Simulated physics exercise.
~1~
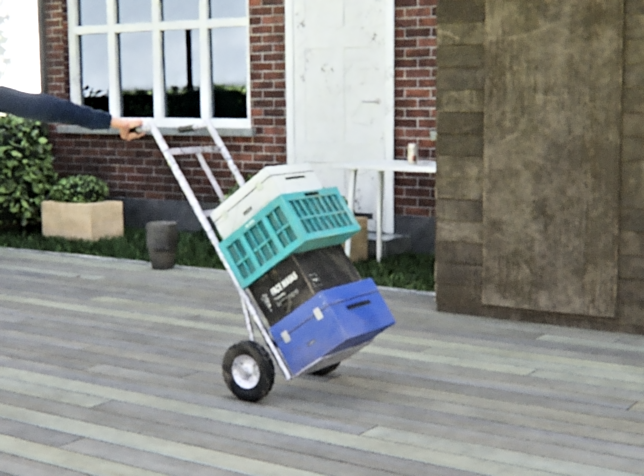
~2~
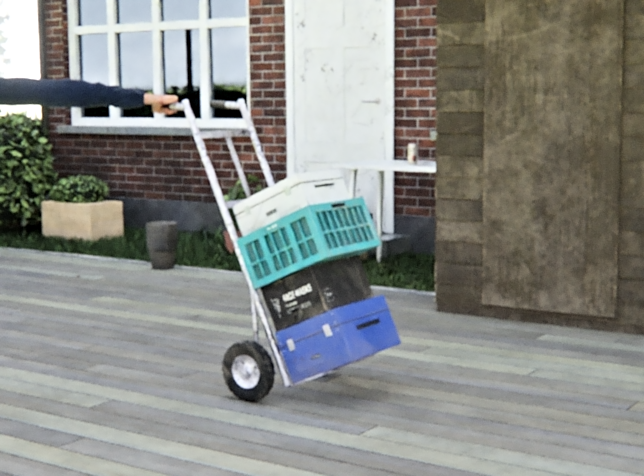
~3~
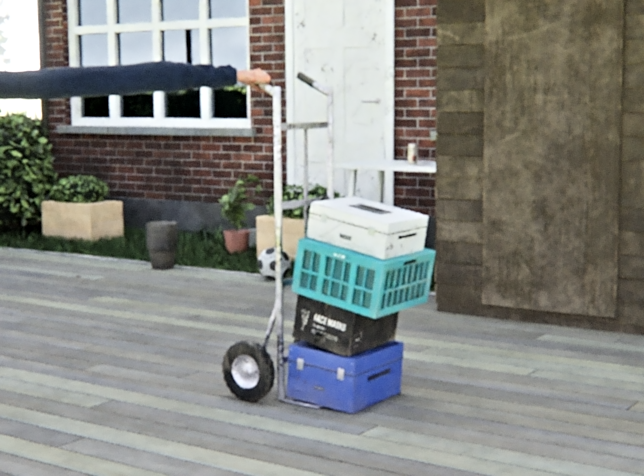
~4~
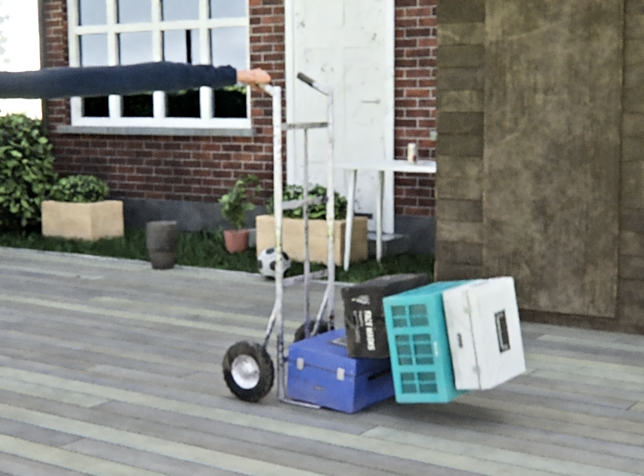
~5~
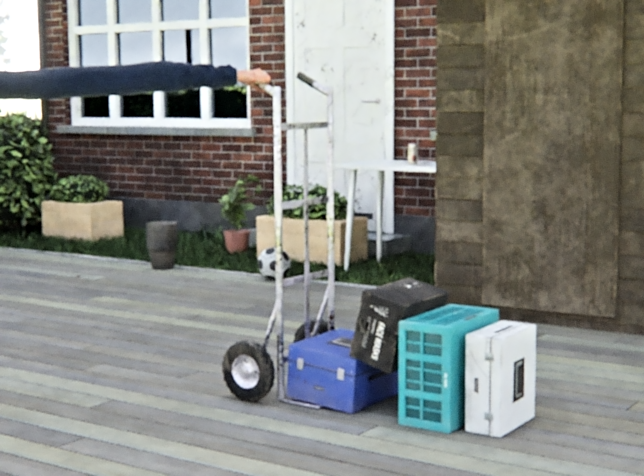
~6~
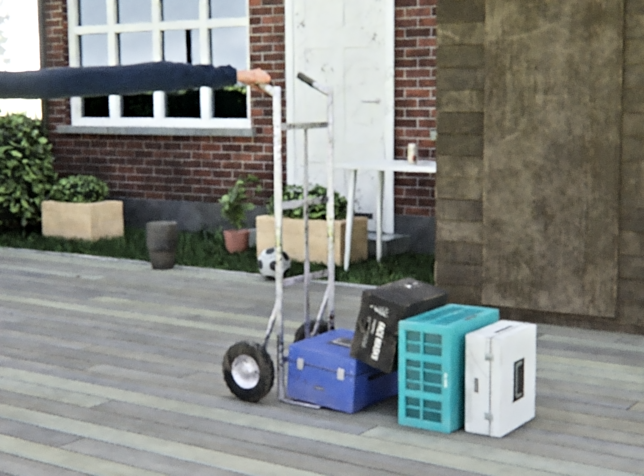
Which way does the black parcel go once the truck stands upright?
The black parcel moves to the right, tipping over beside the blue toolbox.
A sack truck swings upright, and its upper three boxes topple right off the blue toolbox.
